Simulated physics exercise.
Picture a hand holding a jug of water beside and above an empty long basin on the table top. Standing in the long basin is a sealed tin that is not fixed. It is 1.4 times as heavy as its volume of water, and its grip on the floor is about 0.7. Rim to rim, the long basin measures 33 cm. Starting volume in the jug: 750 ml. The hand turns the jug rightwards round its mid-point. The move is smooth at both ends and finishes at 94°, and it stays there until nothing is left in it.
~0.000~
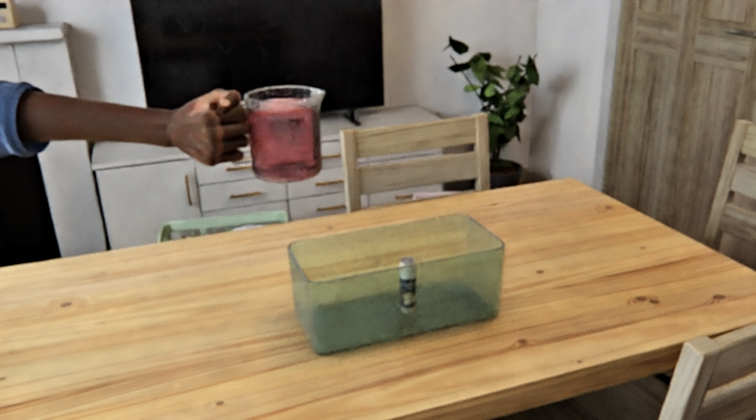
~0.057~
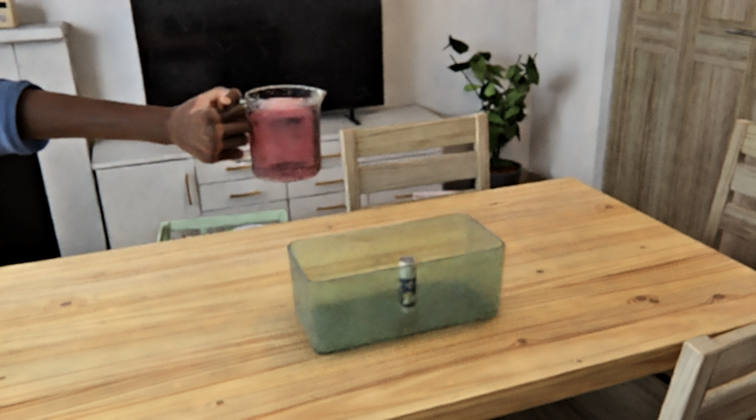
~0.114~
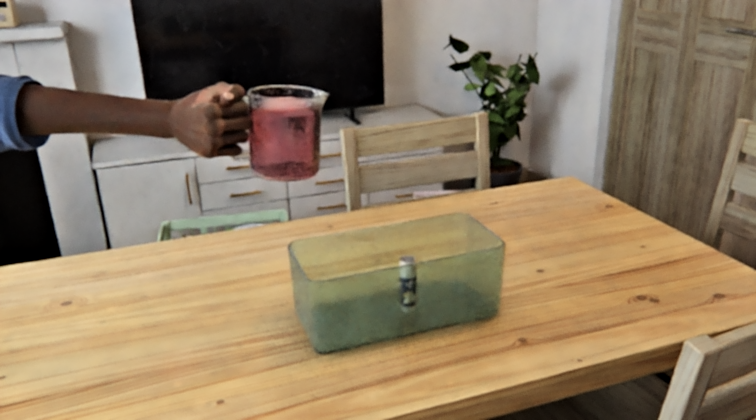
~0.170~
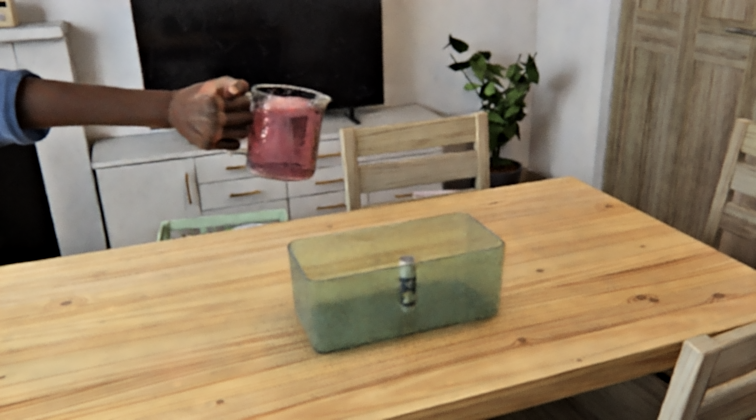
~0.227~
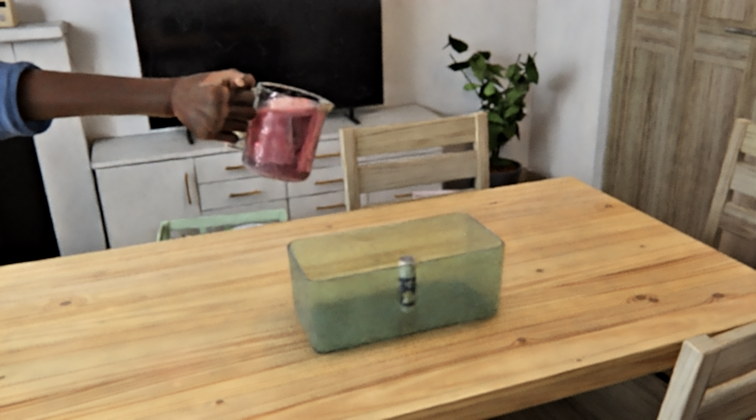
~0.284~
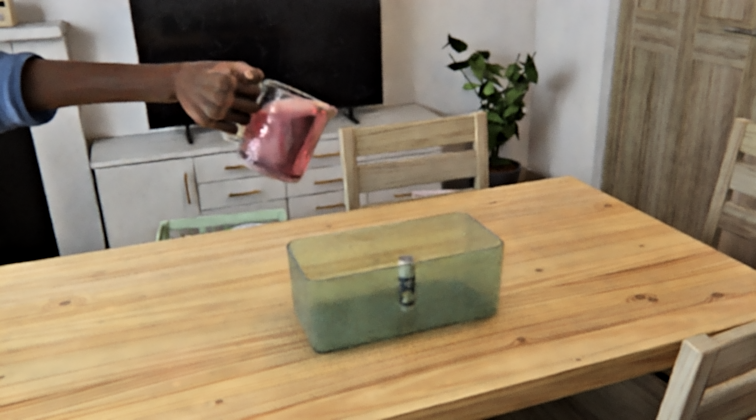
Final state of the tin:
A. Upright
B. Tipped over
Tipped over (B).
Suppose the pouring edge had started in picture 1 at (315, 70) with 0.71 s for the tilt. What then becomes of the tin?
It tumbles.
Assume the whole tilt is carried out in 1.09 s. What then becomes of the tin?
The tin tips over.
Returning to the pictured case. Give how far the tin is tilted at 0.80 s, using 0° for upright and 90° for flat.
Some 30°.
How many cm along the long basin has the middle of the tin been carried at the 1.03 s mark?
Around 9 cm.
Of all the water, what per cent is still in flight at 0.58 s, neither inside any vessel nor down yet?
I'd say close to 24 per cent.
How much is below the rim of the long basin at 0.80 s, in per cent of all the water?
Close to 42 in a hundred.
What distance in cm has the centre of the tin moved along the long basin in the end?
About 9.0 cm.
After 0.58 s the tilt is 80° and 70 per cent is still to pour; the tin stands where it began.
After 0.80 s the tilt is 94° and 30 per cent is still to pour; the tin leans 31°.
After 1.03 s the tilt is 94° and 11 per cent is still to pour; the tin lies on its side.
After 1.28 s the tilt is 94° and 4 per cent is still to pour; the tin lies on its side.
In the end the tin lies on its side.
